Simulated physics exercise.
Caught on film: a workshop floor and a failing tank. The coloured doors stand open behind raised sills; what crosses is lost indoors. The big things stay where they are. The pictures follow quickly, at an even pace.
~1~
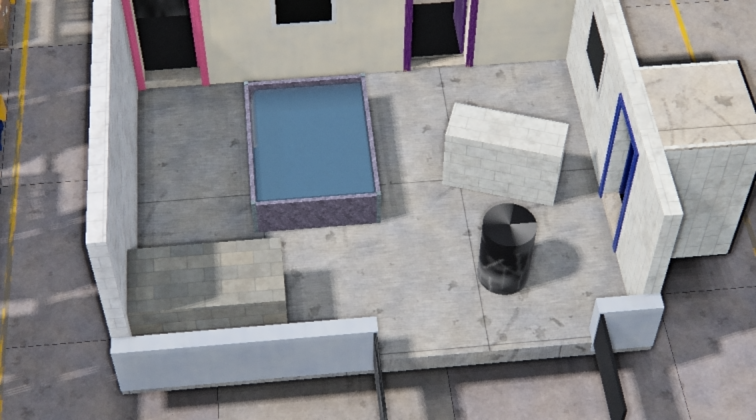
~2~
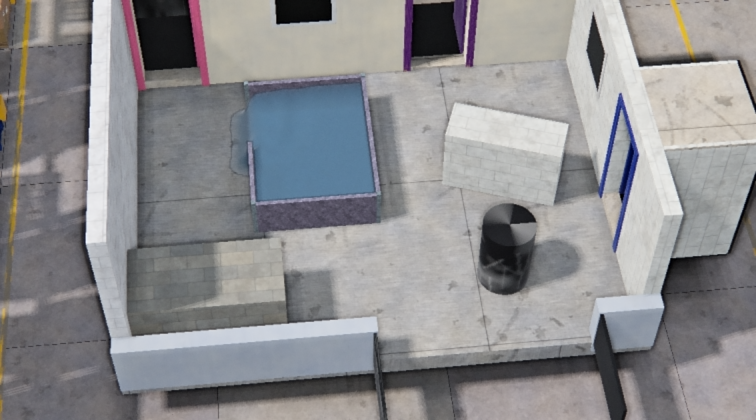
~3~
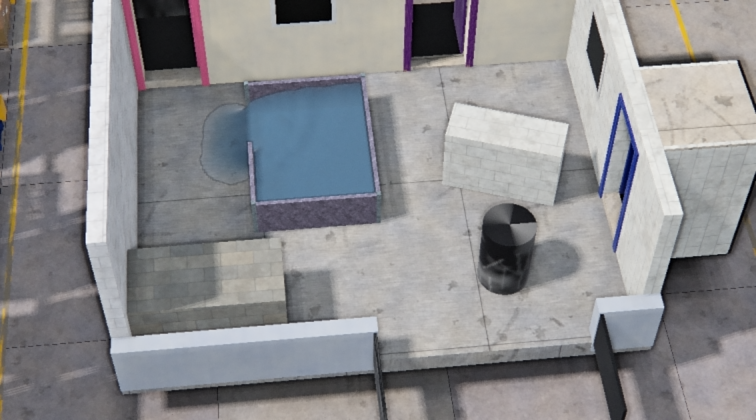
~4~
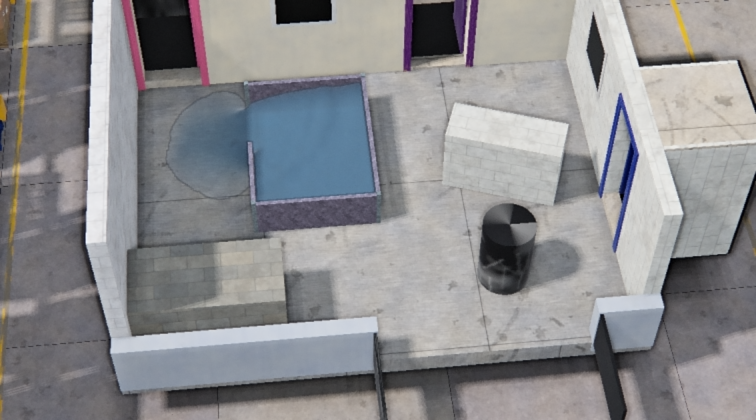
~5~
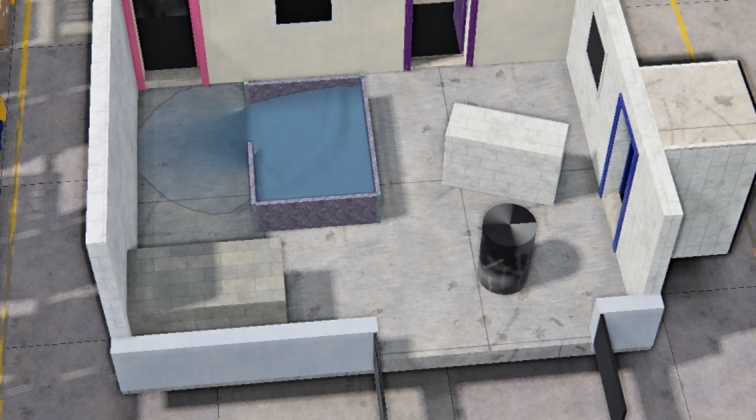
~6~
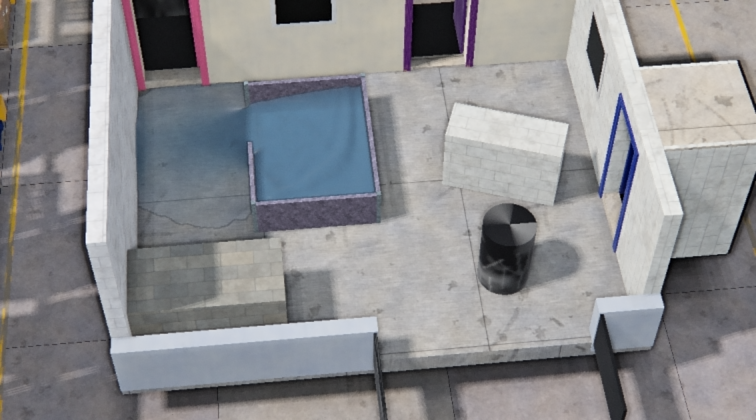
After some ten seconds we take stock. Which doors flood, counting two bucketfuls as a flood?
The purple door holds within the limit; the blue door holds within the limit; the pink door floods.
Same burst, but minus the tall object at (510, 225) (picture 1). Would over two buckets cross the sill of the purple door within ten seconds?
One by one: Purple lets less in.
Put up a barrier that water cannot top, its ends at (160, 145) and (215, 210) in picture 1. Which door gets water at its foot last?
The blue-painted one.
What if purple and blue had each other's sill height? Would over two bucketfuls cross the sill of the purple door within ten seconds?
In short: Purple door is under.
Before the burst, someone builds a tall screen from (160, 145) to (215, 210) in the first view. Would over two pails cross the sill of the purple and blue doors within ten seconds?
Then: Purple stays under; blue stays under.
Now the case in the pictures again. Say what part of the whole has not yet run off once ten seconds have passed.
Close to 82 %.
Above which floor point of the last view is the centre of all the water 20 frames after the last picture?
Roughly at (246, 173).
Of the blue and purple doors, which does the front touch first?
That is the purple door.
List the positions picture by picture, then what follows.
The first frame shows still water in the open tank at (310, 141).
In the second frame, the front is at (241, 172), out from the gap at (252, 134).
In the third frame, the front is at (210, 169), out from the gap at (252, 134).
In the fourth frame, the front is at (178, 171), out from the gap at (252, 135).
In the fifth frame, the front is at (139, 165), out from the gap at (252, 134).
In the sixth frame, water pours out at (252, 134) and has run to (138, 198).
A moment on, water covers 15 % of the floor; the purple door not reached, the blue door not reached, the pink door under two buckets in.
Next, water covers 20 % of the floor; the purple door not reached, the blue door not reached, the pink door over two buckets in.
Then, water covers 35 % of the floor; the purple door not reached, the blue door not reached, the pink door far over two buckets in.
Later, water covers 70 % of the floor; the purple door wet at the sill, nothing in, the blue door wet at the sill, nothing in, the pink door far over two buckets in.
In the end, water covers 90 % of the floor; the purple door wet at the sill, nothing in, the blue door wet at the sill, nothing in, the pink door far over two buckets in.
